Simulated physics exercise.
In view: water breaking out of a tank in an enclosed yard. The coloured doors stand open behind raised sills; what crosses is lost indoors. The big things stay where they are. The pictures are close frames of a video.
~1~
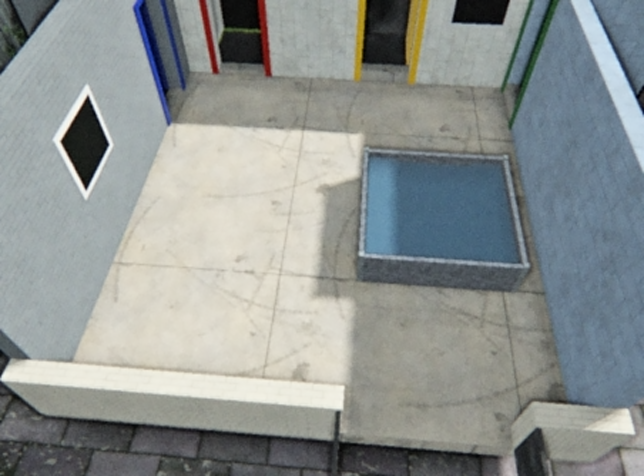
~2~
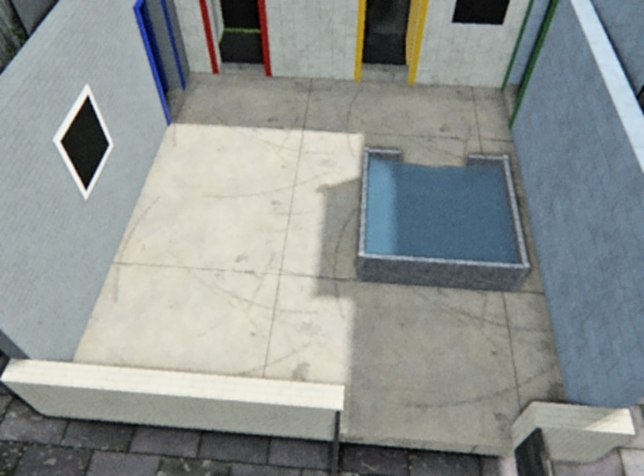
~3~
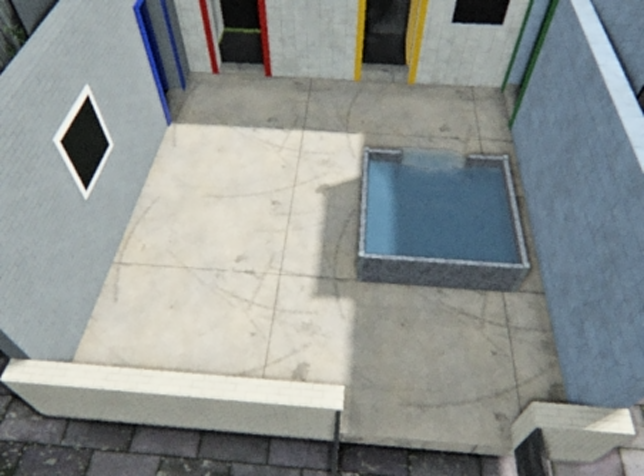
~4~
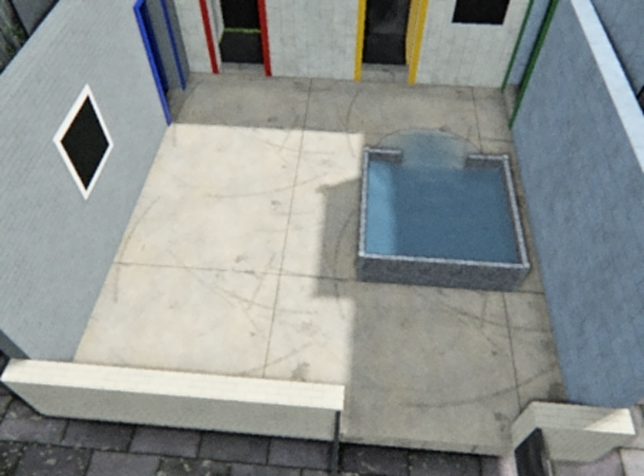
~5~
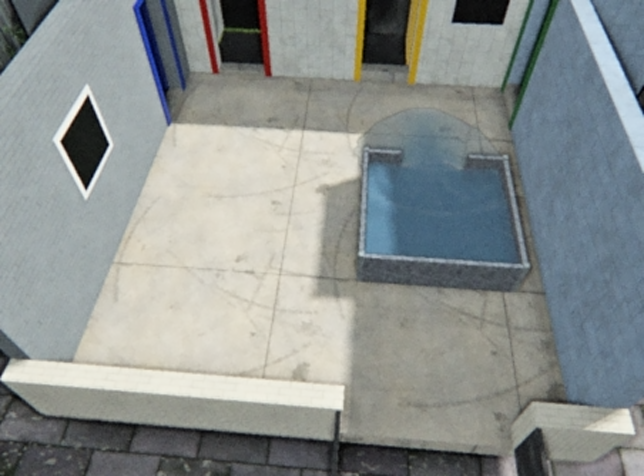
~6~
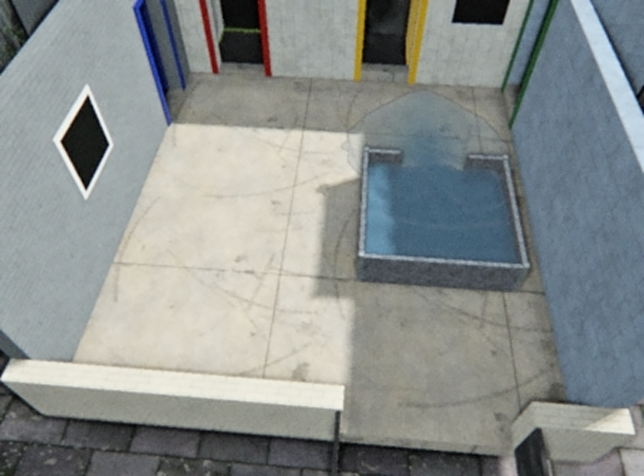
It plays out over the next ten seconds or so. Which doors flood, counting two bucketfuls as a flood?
In the end: The blue door floods; the green door holds within the limit; the red door holds within the limit; the yellow door holds within the limit.
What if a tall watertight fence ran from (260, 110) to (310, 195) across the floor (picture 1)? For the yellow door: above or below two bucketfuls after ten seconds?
Then: The yellow one keeps below it.
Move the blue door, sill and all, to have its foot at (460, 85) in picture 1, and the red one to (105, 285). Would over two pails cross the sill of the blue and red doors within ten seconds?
Blue door passes that mark; red door is under.
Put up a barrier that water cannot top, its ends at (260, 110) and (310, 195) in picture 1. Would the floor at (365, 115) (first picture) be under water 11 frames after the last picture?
Answer: Flooded.
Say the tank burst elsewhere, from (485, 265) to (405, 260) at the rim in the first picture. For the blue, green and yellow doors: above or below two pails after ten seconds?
My reading: Blue keeps below it; green is under; yellow keeps below it.
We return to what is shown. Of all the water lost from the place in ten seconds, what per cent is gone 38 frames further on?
Some 35 per cent.
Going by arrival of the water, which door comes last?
I say the blue-painted one.
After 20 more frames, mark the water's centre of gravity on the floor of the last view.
At about (410, 162).
A moment on, water covers 20 % of the floor; the blue door not reached, the green door wet at the sill, nothing in, the red door not reached, the yellow door wet at the sill, nothing in.
Next, water covers 20 % of the floor; the blue door not reached, the green door under two buckets in, the red door wet at the sill, nothing in, the yellow door wet at the sill, nothing in.
Then, water covers 30 % of the floor; the blue door under two buckets in, the green door under two buckets in, the red door wet at the sill, nothing in, the yellow door wet at the sill, nothing in.
Later, water covers 55 % of the floor; the blue door over two buckets in, the green door under two buckets in, the red door wet at the sill, nothing in, the yellow door wet at the sill, nothing in.
In the end, water covers 85 % of the floor; the blue door far over two buckets in, the green door under two buckets in, the red door wet at the sill, nothing in, the yellow door under two buckets in.
